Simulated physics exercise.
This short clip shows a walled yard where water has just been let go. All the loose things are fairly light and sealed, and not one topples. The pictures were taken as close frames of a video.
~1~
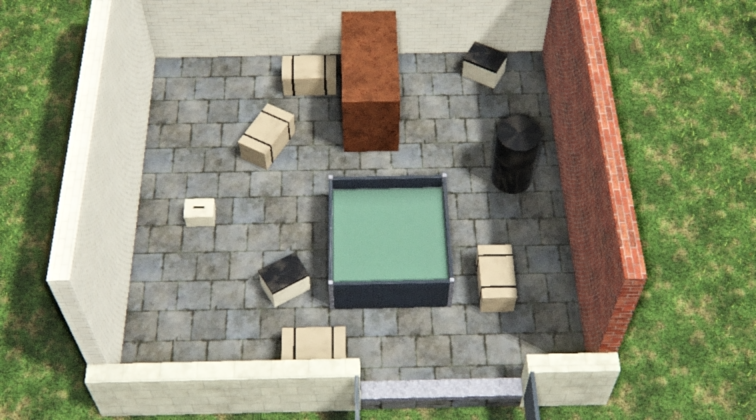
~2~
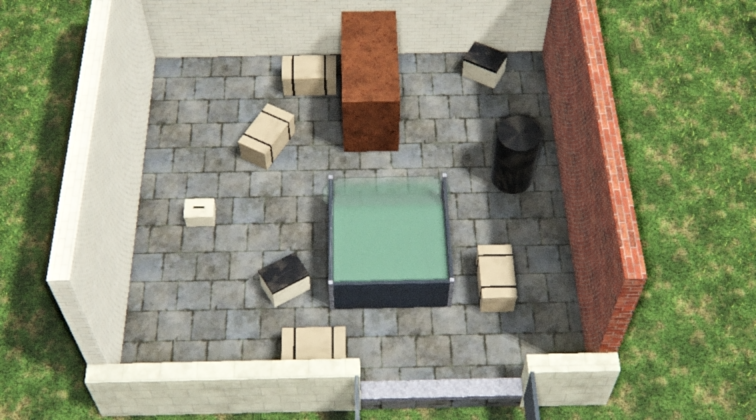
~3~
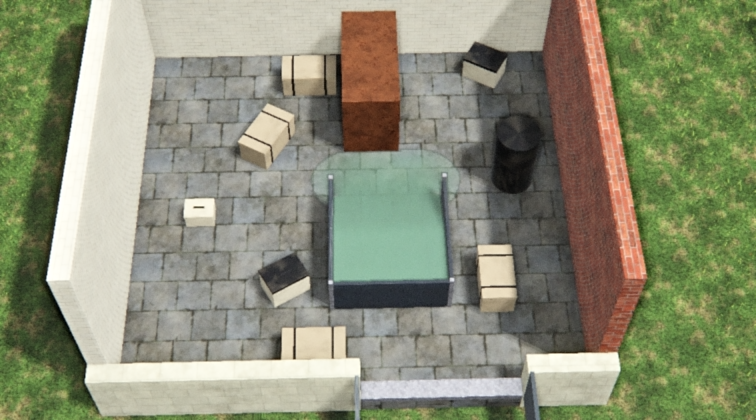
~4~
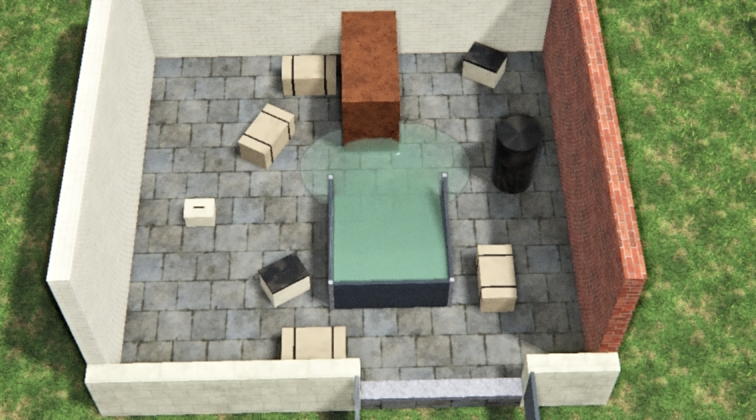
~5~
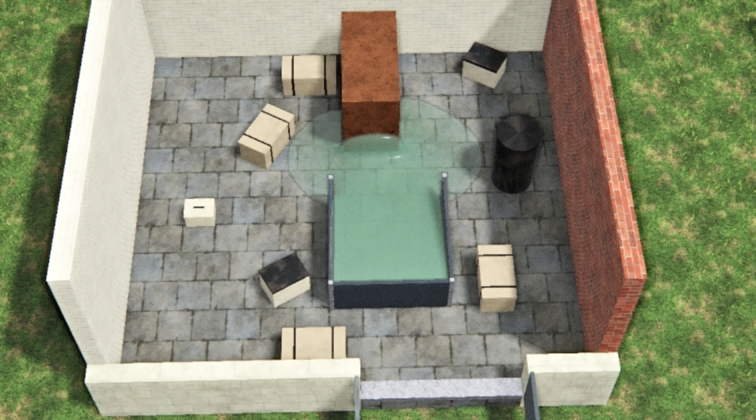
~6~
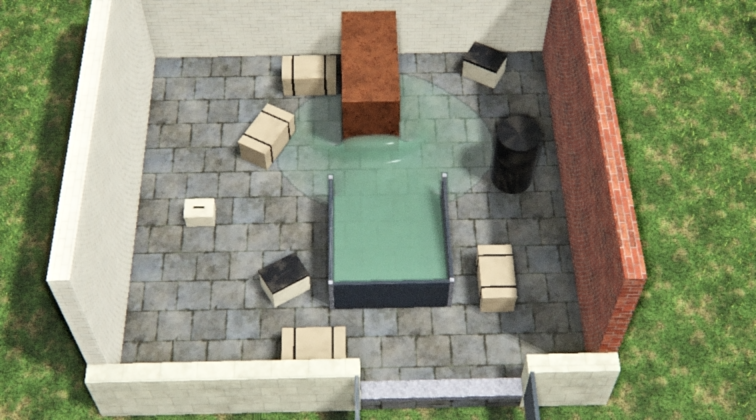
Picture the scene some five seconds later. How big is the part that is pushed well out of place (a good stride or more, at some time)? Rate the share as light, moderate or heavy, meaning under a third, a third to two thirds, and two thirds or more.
Light.
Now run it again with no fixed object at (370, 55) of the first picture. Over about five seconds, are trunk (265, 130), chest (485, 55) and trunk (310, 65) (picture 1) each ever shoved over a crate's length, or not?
Working through the list, the first object covered the distance, the middle one covered the distance, and the last covered the distance.
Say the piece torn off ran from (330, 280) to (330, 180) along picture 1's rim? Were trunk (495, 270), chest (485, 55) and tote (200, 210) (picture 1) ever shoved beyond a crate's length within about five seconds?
First stays short of it, second stays short of it, third covers that distance.
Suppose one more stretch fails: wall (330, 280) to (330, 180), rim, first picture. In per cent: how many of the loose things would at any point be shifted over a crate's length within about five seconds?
It comes out at roughly 60 per cent.
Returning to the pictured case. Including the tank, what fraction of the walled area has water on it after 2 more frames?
Roughly 30 per cent.
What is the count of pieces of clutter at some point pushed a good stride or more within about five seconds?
So the number is 2.
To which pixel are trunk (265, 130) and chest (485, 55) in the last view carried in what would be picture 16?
Expect them at roughly (172, 121) and roughly (529, 34).
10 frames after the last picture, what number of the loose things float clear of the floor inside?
It works out to 3.
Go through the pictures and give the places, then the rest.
The first frame shows a trunk at (309, 67), on the bottom; a trunk at (314, 343), on the bottom; 0 of 7 have shifted.
The second frame shows a trunk at (309, 67) rests on the ground; a trunk at (314, 343) rests on the ground; 0 of 7 have shifted.
The third frame shows a trunk at (309, 67) rests on the ground; a trunk at (314, 343), on the bottom; 0 of 7 have shifted.
The fourth frame shows a trunk at (309, 67) rests on the ground; a trunk at (314, 343) rests on the ground; 0 of 7 have shifted.
The fifth frame shows a trunk at (309, 67) rests on the ground; a trunk at (314, 343) rests on the ground; 0 of 7 have shifted.
The sixth frame shows a trunk at (309, 67), on the bottom; a trunk at (314, 343), on the bottom; 0 of 7 have shifted.
A moment on, 0 of 7 are well off their spots; 0 afloat.
Next, 2 of 7 are well off their spots; 3 afloat.
Later, 1 of 7 are well off their spots; 2 afloat.
In the end, 2 of 7 are well off their spots, and 2 have been at some point; 2 afloat.
